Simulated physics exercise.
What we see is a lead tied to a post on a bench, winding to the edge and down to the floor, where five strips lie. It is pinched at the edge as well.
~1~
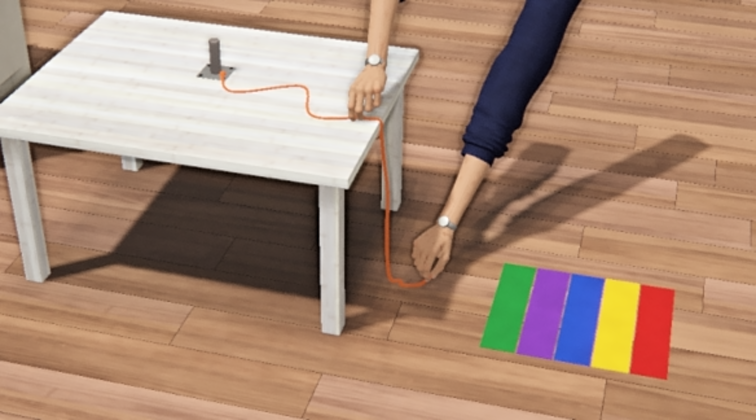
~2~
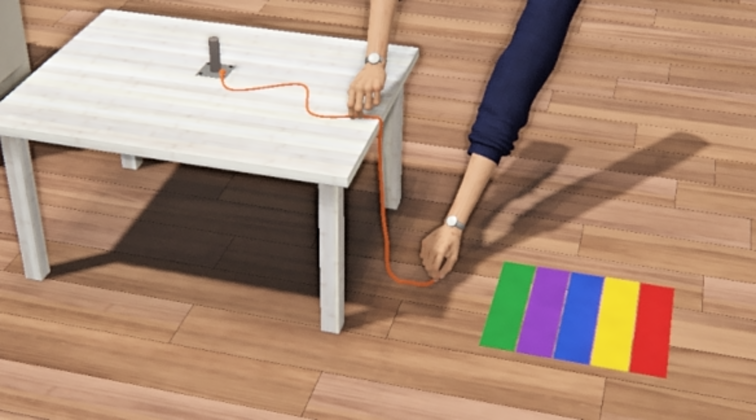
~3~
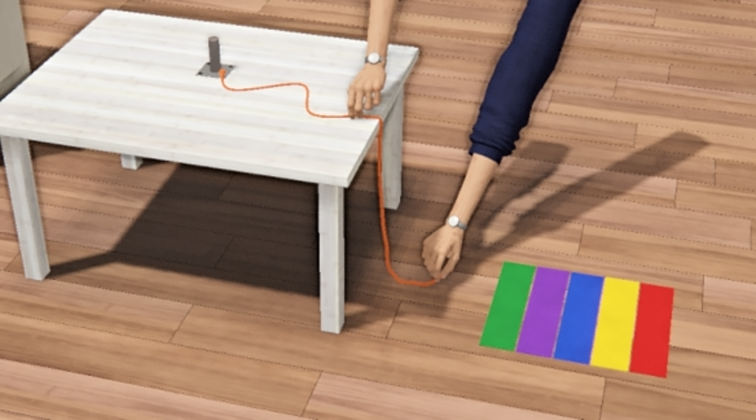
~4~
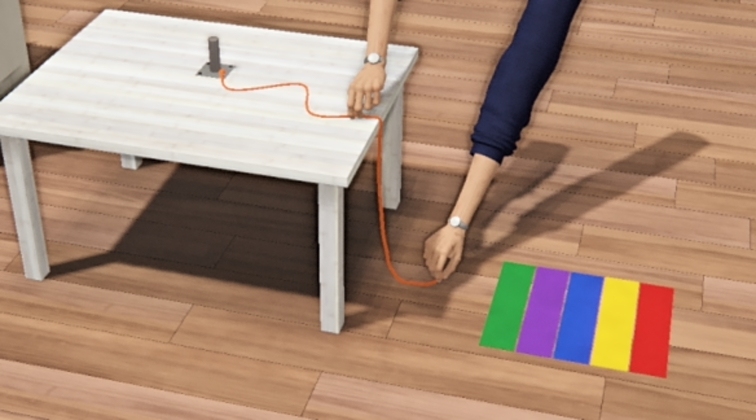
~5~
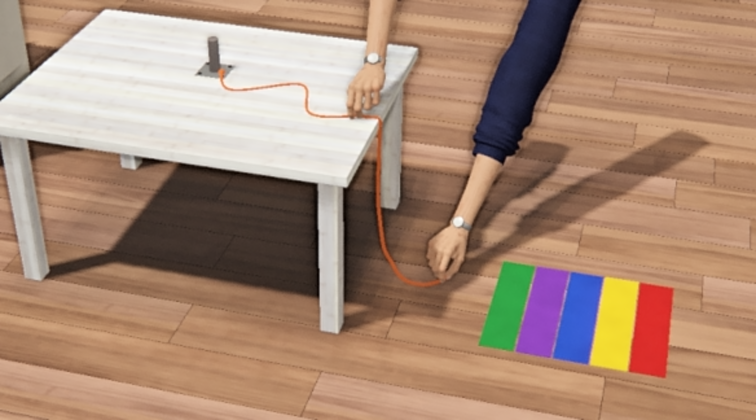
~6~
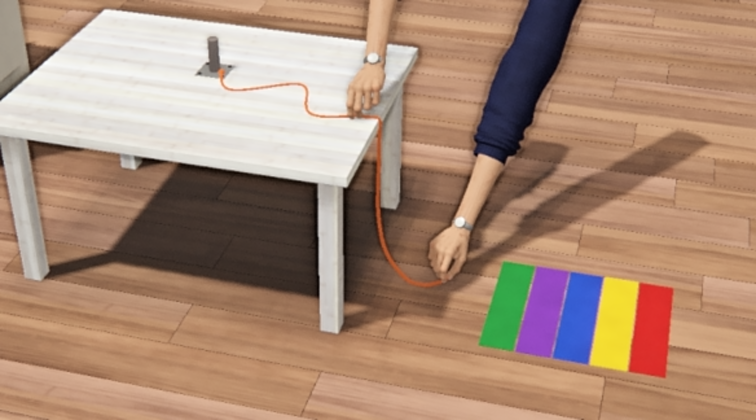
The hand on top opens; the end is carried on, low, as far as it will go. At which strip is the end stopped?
It gets as far as the yellow strip.
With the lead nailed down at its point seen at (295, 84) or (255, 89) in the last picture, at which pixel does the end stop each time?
Try by try, around (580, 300) and (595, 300).
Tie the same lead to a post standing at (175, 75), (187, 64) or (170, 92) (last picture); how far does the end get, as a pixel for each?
The places are (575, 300), (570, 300) and (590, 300).
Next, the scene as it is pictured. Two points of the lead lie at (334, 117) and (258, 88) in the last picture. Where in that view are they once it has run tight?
At (402, 125), then (285, 85).
Soon after, end near (567, 298); over blue.
After that, end near (601, 303); over yellow.
At the stop, end near (621, 307); over yellow. The yellow one.
